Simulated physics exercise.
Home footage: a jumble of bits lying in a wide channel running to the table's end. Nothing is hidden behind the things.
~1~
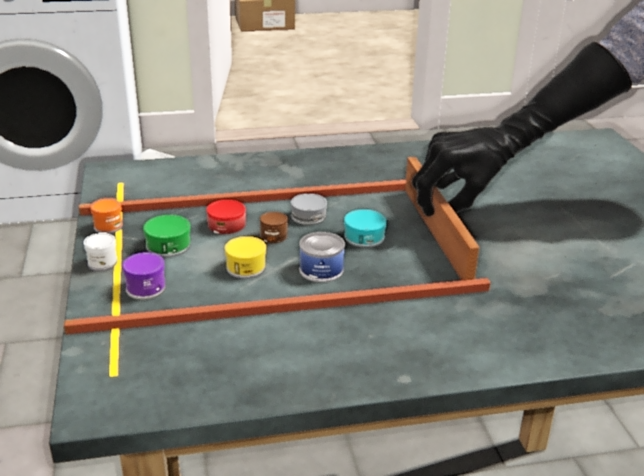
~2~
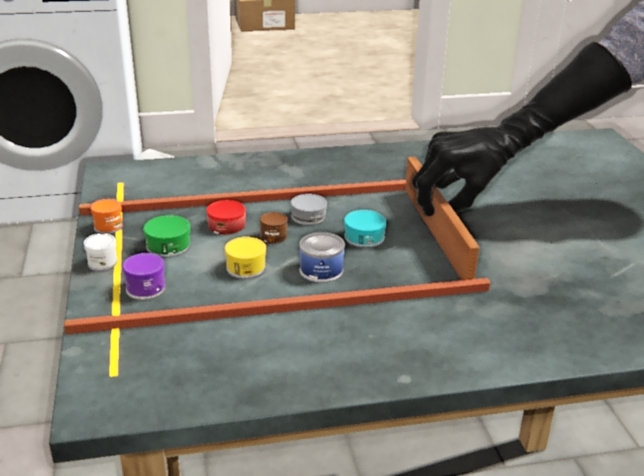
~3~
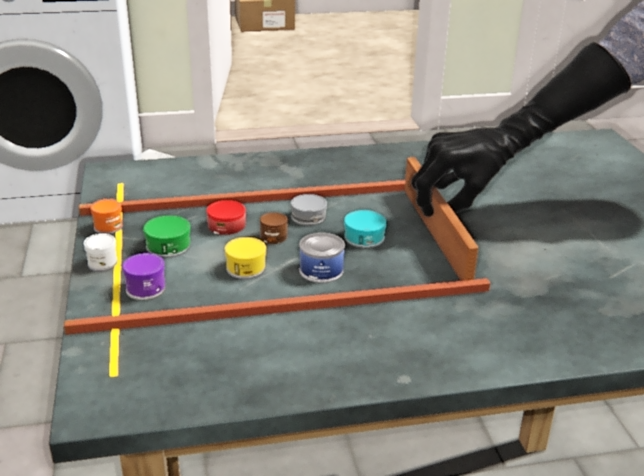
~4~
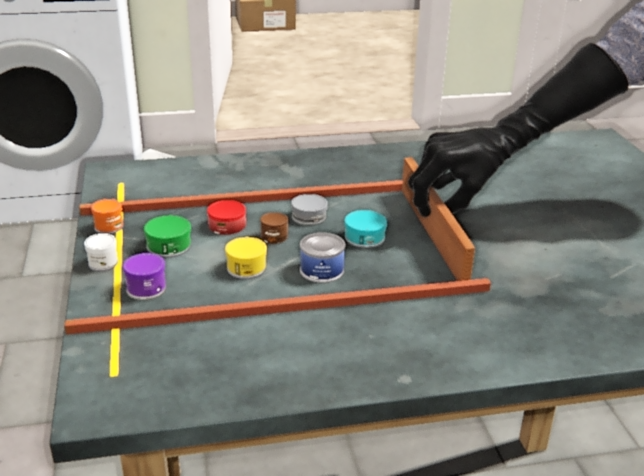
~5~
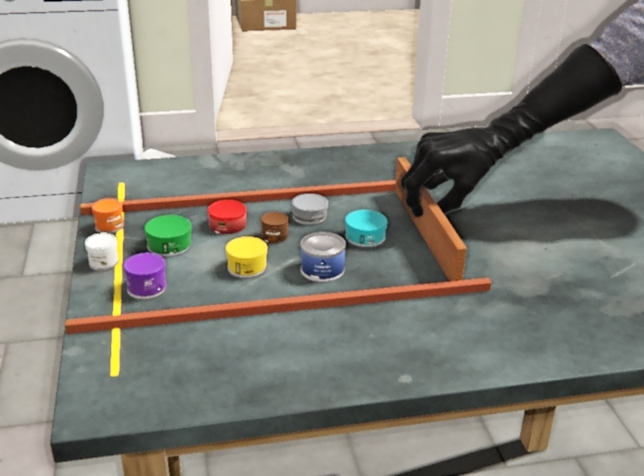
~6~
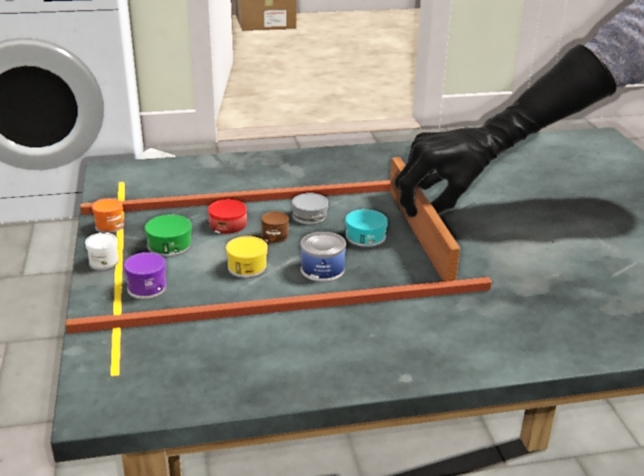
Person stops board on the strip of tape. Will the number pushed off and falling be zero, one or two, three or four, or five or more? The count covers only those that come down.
It will be five or more.
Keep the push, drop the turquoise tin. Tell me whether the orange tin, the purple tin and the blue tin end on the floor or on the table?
Orange tin - gone, purple tin - gone, blue tin - safe.
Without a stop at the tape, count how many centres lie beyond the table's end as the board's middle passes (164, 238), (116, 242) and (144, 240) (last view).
First 1, then 6, finally 1.
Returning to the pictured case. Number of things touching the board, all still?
4 in contact.
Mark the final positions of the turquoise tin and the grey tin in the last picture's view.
The turquoise tin comes to rest at (96, 252), and the grey tin comes to rest at (101, 220).
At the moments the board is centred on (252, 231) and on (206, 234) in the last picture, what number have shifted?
By the first moment it's 6, by the second it's 8.
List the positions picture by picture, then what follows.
White tin (101, 252); orange tin (107, 217); purple tin (145, 276); board (438, 216); tape (118, 262), in the first picture.
Orange tin (107, 217); blue tin (322, 257), in the second picture.
Purple tin (145, 277); board (437, 216), in the third picture.
White tin (102, 253); red tub (227, 218), in the fourth picture.
Orange tin (108, 216); yellow tin (247, 257), in the fifth picture.
White tin (103, 252); orange tin (109, 216); purple tin (146, 276); board (421, 216); tape (119, 261), in the sixth picture.
A little later, none off yet; white tin at rest near (103, 252); orange tin at rest near (109, 216); purple tin at rest near (146, 276).
Next, none off yet; white tin at rest near (103, 252); orange tin at rest near (109, 216); purple tin moving near (141, 278).
When it is over, the number that fall off is five or more; down, yellow tin, red tub, green tin, purple tin, orange tin and white tin.
